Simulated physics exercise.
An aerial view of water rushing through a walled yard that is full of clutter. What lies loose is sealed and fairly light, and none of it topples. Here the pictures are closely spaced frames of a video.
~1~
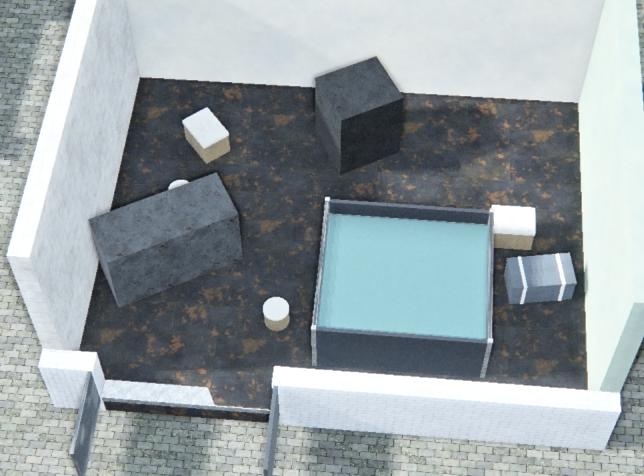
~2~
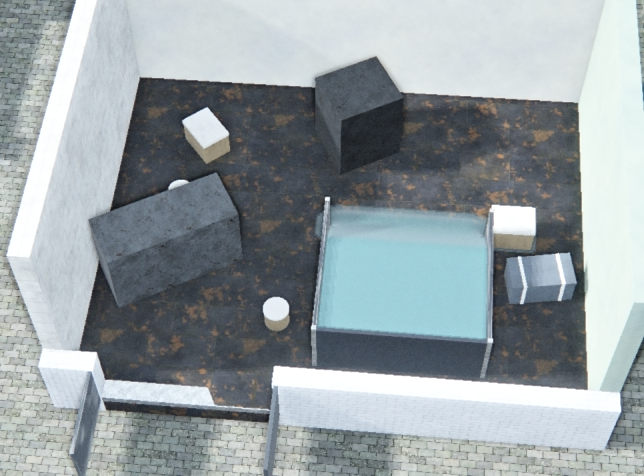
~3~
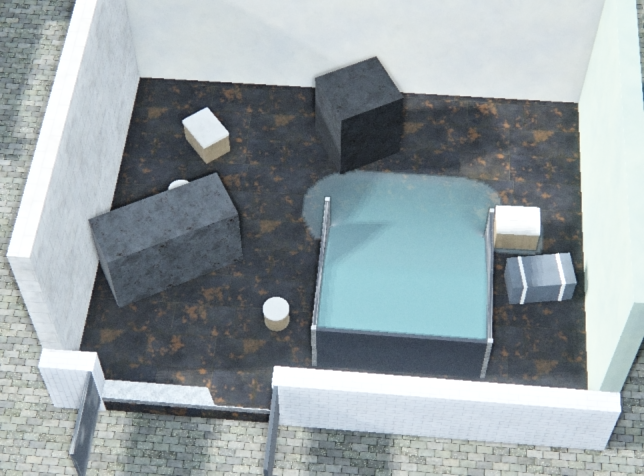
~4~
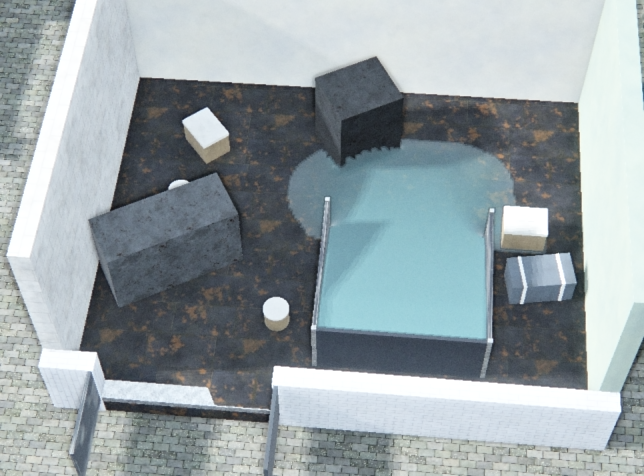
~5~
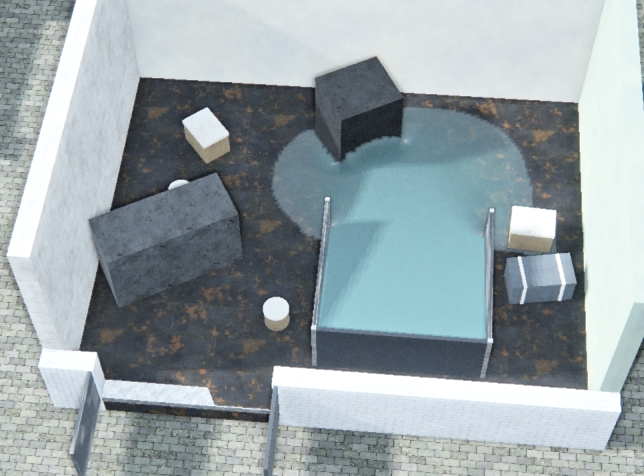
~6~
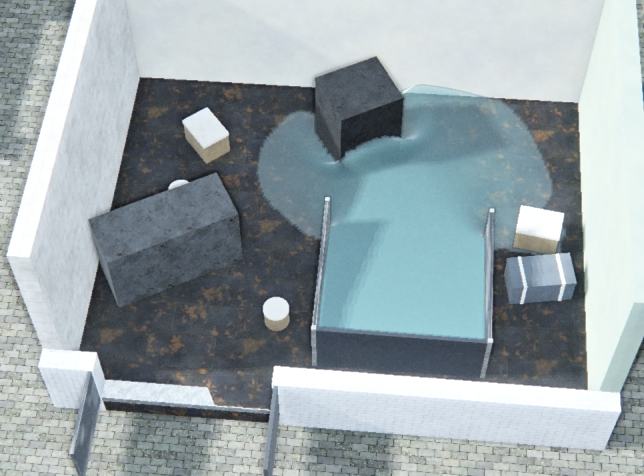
A pool of pale blue water poured out through the far side of its walled tank and spread across the dark yard floor around a large dark block, nudging a small white-topped chest slightly right.
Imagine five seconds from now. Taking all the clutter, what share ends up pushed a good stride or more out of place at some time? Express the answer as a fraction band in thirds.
Fraction band: 2/3 or more.
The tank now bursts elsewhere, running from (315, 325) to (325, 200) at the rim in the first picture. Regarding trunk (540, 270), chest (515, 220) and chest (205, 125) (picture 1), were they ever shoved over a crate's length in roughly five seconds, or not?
Taking them in order, less than that, less than that, displaced that much.
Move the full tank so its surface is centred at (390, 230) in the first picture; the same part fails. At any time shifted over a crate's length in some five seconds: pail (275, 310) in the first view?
For this item: Stayed within that.
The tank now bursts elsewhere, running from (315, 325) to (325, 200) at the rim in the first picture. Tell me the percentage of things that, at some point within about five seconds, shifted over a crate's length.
That should be close to 60 percent.
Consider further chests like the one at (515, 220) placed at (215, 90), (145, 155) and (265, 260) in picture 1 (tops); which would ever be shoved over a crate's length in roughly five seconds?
Copy by copy, in order: Relocated, relocated, largely stays.
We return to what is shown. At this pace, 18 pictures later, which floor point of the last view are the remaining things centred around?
Roughly at (312, 289).
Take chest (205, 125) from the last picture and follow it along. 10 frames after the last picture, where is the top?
Estimated top position: Approximately (144, 119).
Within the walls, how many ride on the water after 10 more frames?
I count 1.
A moment on, 0 of 5 are well off their spots; 0 afloat.
Next, 1 of 5 are well off their spots; 1 afloat.
Later, 4 of 5 are well off their spots; 4 afloat.
In the end, 3 of 5 are well off their spots, and 4 have been at some point; 4 afloat.
